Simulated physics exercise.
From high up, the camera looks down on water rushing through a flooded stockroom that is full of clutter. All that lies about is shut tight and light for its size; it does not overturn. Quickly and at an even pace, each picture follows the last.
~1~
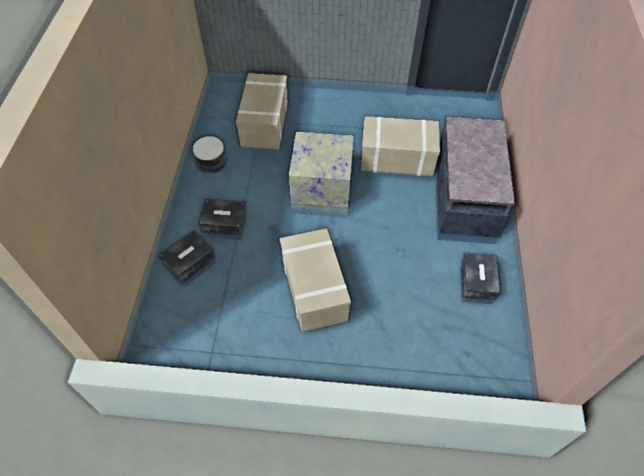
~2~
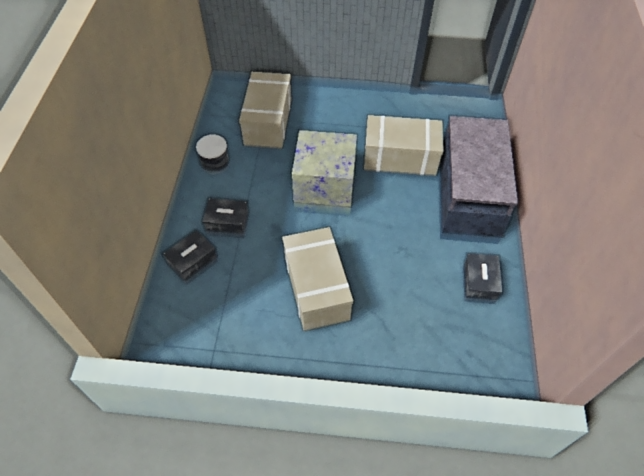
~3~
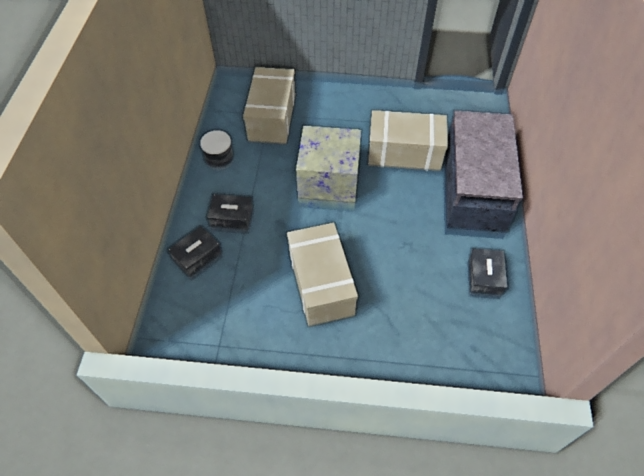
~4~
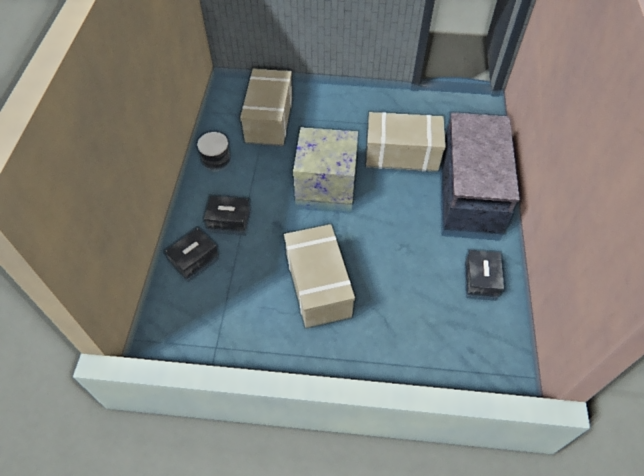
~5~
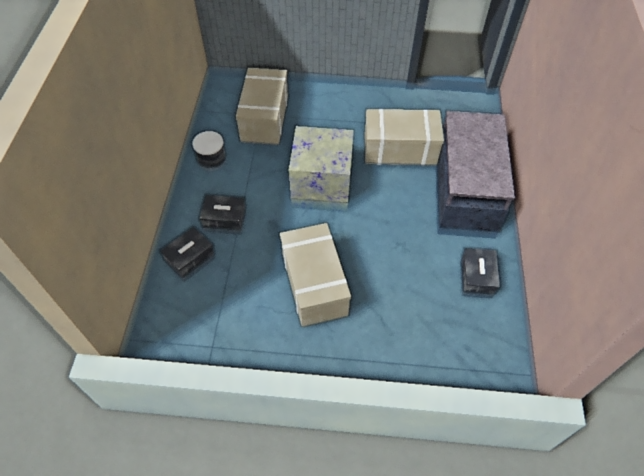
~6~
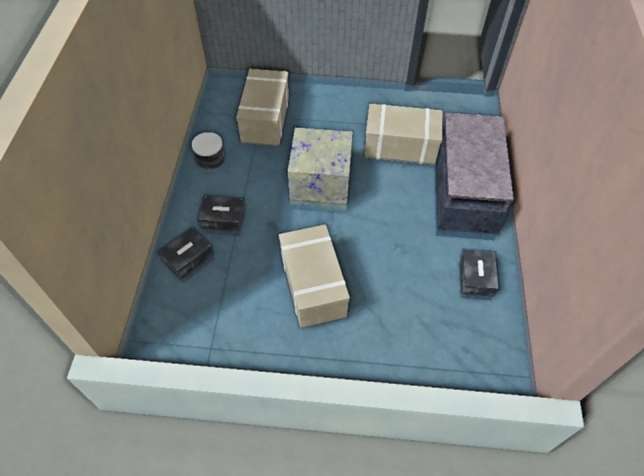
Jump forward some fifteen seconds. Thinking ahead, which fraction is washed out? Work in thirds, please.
From what I can see, the part that leaves comes to short of one third.
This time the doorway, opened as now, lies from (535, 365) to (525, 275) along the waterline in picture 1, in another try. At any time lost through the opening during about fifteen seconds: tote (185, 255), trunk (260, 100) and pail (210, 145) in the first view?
Lab note - object 1: Retained; object 2: Retained; object 3: Retained.
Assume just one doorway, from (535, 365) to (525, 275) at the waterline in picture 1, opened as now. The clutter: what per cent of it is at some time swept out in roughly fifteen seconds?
It comes to about 30 per cent.
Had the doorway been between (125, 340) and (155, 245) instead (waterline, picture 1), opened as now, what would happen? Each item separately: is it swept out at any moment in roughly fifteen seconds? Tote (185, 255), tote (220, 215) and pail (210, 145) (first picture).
Outcome by item: Exited / exited / exited.
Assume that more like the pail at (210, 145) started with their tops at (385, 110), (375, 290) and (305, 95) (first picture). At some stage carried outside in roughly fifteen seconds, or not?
In order: Exits; never exits; exits.
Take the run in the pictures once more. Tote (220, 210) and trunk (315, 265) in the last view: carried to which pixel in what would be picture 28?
Estimate: (244, 172), then (354, 238).
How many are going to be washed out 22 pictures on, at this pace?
1.
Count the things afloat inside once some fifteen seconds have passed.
Counting them up gives 4.
A moment on, 0 of 7 are out; 7 afloat.
Next, 1 of 7 are out; 6 afloat.
Later, 1 of 7 are out; 6 afloat.
In the end, 2 of 7 are out; 4 afloat.
